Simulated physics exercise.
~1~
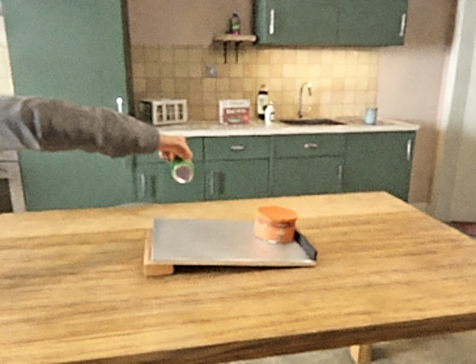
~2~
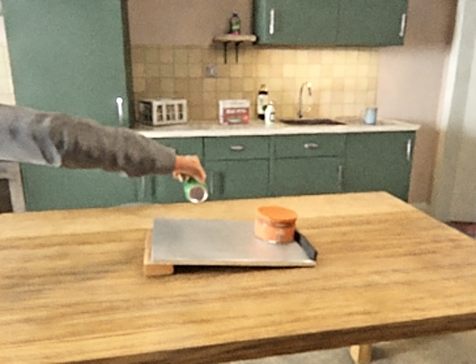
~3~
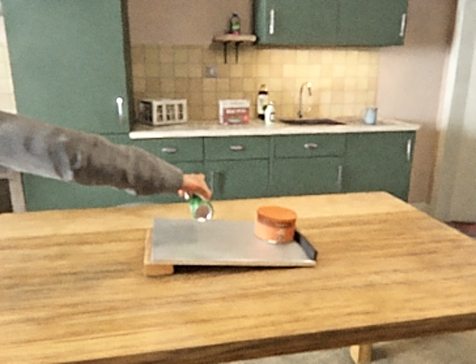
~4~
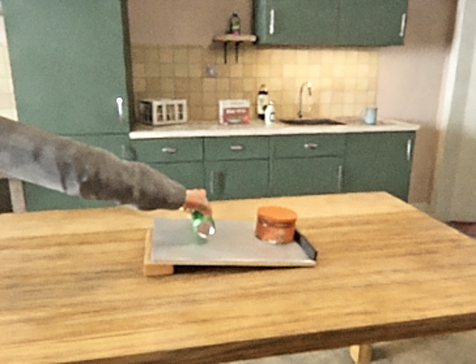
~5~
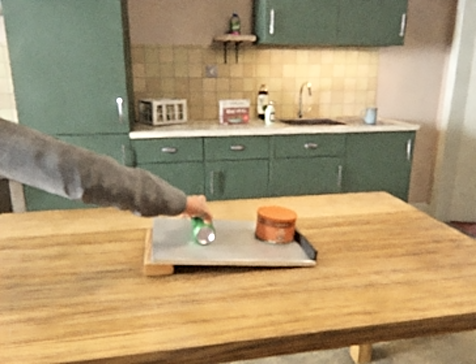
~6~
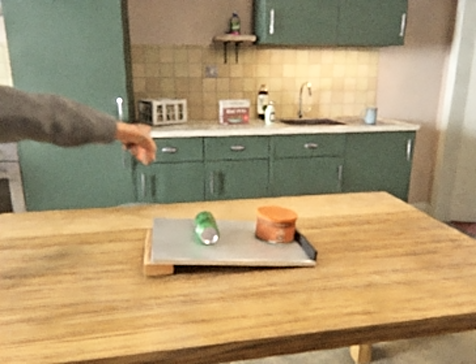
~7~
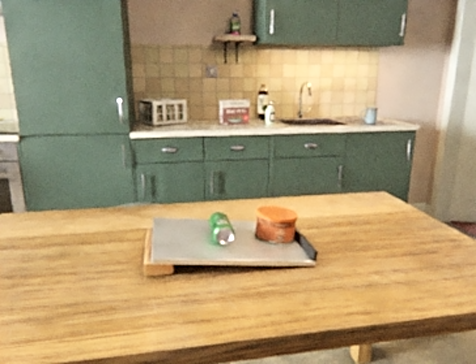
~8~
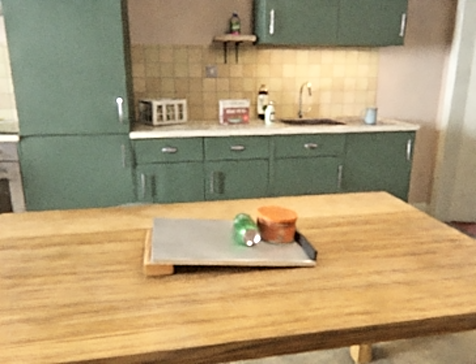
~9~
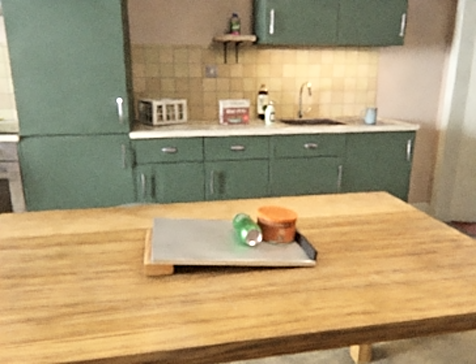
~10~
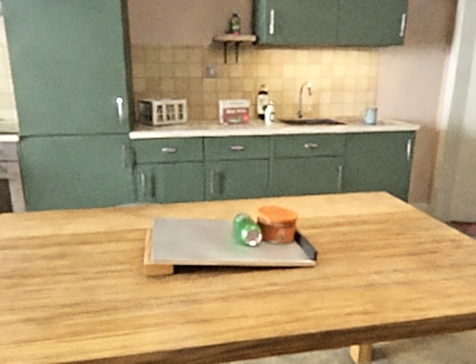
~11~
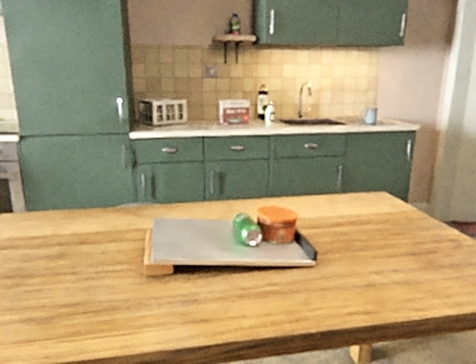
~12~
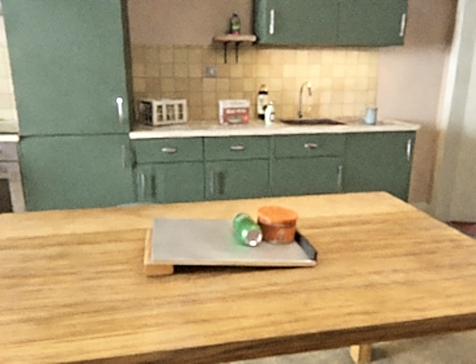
On a tilted board, a hand sets down a green can, which rolls against an orange tub.
